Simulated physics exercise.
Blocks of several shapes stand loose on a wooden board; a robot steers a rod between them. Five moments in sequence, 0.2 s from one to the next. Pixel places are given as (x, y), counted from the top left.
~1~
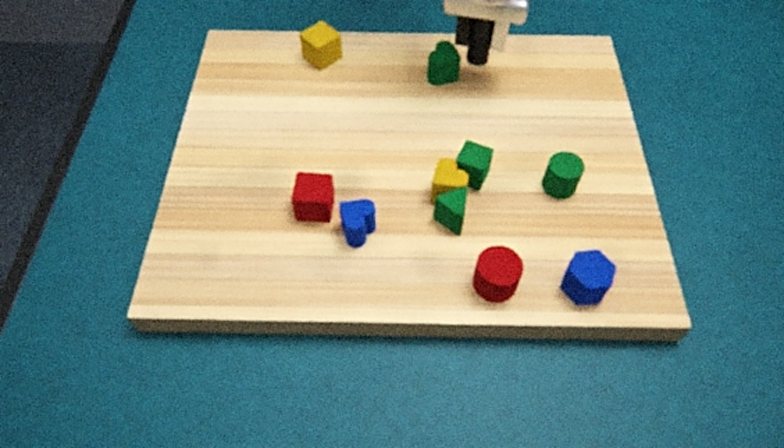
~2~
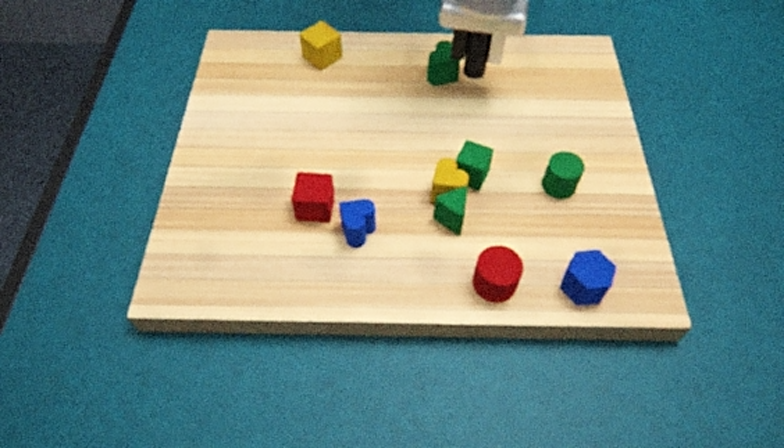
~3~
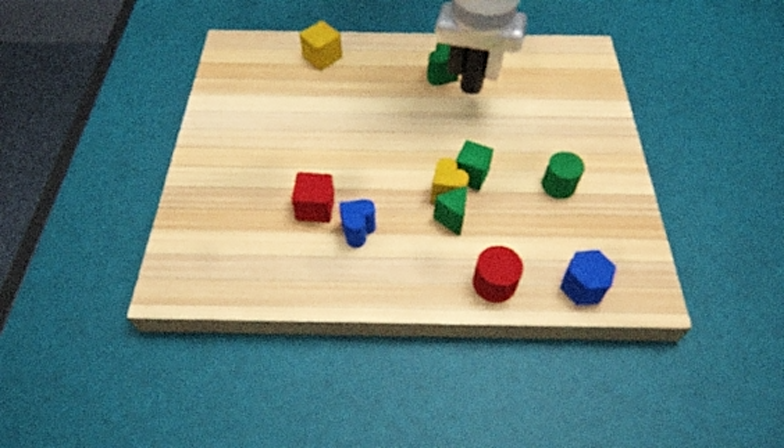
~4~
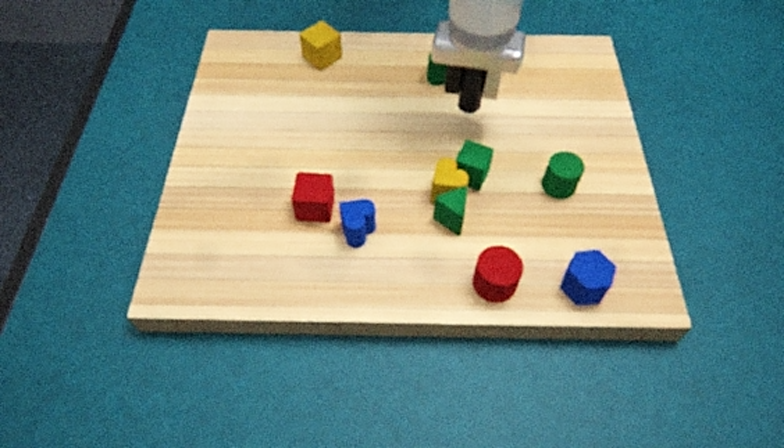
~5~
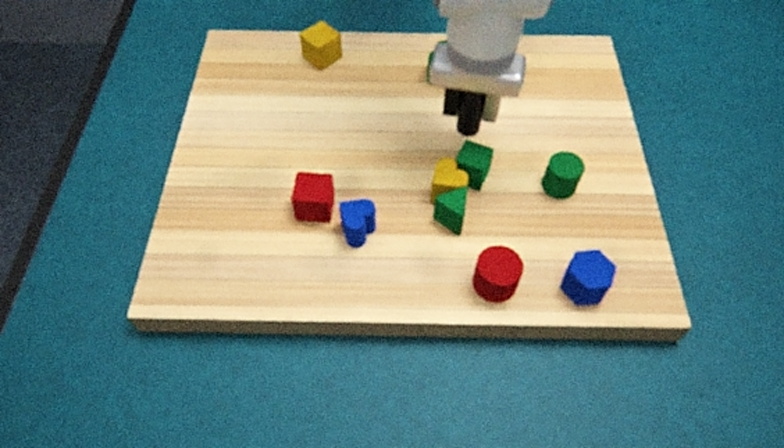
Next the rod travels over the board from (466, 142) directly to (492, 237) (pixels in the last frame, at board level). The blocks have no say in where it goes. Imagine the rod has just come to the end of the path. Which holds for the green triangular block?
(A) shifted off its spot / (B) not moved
The one that fits is A, shifted off its spot.
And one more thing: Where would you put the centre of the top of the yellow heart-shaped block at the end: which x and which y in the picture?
My prediction: (442, 189).
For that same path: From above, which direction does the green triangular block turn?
Viewed from above: Clockwise.
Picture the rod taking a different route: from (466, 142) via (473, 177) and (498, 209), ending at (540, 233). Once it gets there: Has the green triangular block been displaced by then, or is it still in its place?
The green triangular block will not stay where it is.
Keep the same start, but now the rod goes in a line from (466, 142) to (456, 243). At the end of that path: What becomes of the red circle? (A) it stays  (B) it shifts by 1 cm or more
The correct letter is A.
On the path given first. One third of the way, rod at (476, 158); yellow heart-shaped block at (447, 181), turned 25° clockwise; green triangular block at (455, 206); green square at (477, 173).
Two thirds of the way, rod at (486, 190); yellow heart-shaped block at (442, 189), turned 60° clockwise; green triangular block at (446, 224), turned 20° clockwise; green square at (475, 205), turned 20° clockwise.
At the end, rod at (496, 224); yellow heart-shaped block at (442, 189), turned 60° clockwise; green triangular block at (436, 234), turned 65° clockwise; green square at (474, 233), turned 40° clockwise; red circle unmoved.
